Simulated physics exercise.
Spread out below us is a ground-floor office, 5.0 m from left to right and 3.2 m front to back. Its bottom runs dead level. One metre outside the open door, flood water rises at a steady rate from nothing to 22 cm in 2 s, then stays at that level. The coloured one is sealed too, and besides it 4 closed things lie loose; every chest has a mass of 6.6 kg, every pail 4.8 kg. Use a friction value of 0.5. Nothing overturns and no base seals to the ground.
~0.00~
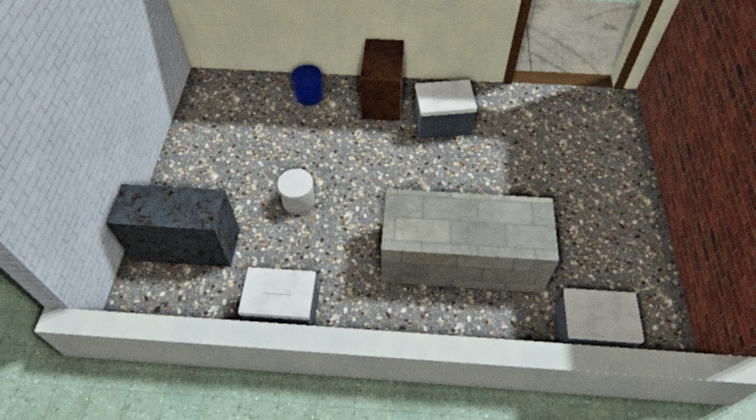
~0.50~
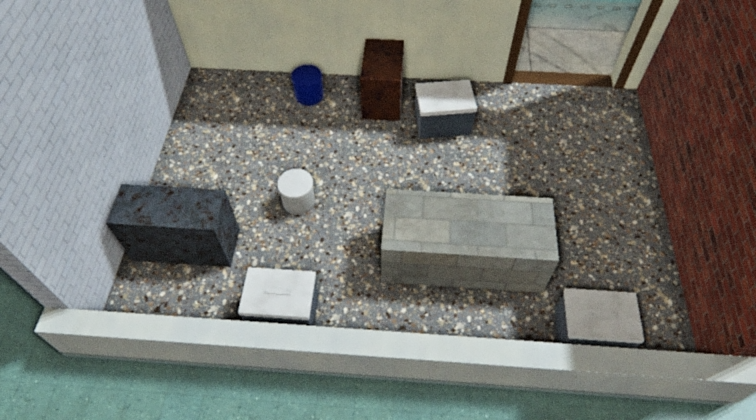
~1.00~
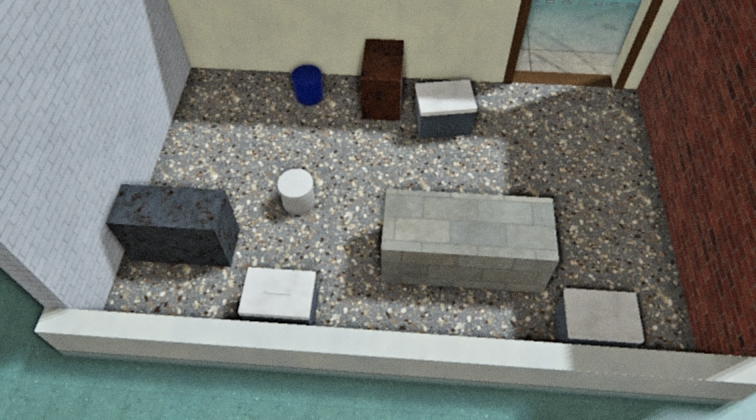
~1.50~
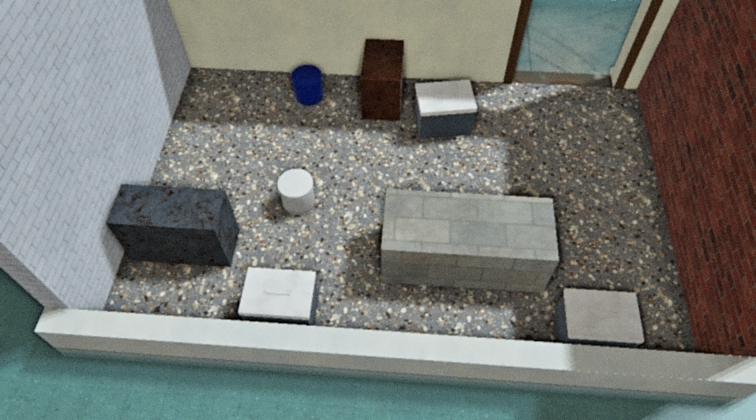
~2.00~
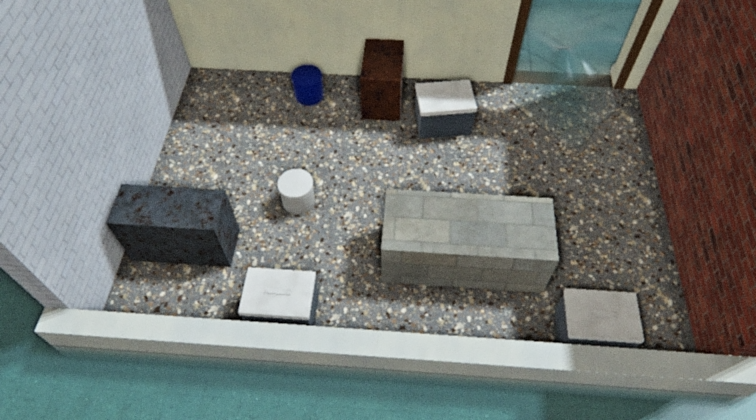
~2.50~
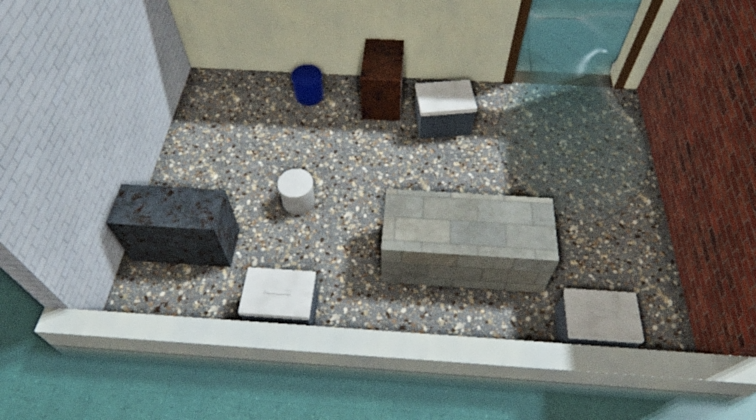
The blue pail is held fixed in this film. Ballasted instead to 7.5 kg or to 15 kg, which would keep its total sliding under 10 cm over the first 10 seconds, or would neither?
Both masses succeed.
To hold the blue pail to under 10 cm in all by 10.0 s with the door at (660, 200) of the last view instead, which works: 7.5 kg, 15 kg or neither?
Just the heavy one.
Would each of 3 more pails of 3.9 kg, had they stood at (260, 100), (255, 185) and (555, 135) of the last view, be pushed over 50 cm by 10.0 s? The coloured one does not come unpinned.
Note, in sequence: Not exceeded, exceeded, exceeded.
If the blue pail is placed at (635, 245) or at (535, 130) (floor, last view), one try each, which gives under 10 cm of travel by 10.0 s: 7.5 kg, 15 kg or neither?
The first time both options come up short; the second time both options come up short.
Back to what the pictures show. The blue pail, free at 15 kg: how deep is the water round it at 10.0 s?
Close to 7 cm deep.
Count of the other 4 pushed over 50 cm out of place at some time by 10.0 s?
The total is 3.
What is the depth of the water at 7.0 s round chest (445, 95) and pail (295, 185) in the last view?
Depths: Near 2 cm, then near 4 cm.
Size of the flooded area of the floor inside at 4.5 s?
That flooded area is roughly 7.5 m2.
After 3.5 s the blue pail would be 0 cm from its start with 7.5 kg and 0 cm from its start with 15 kg; 0 cm of water round it then.
After 4.5 s the blue pail would be 0 cm from its start with 7.5 kg and 0 cm from its start with 15 kg; 0 cm of water round it then.
After 7.0 s the blue pail would be 0 cm from its start with 7.5 kg and 0 cm from its start with 15 kg; 2 cm of water round it then.
After 10.0 s the blue pail would be 0 cm from its start with 7.5 kg and 0 cm from its start with 15 kg; 7 cm of water round it then.
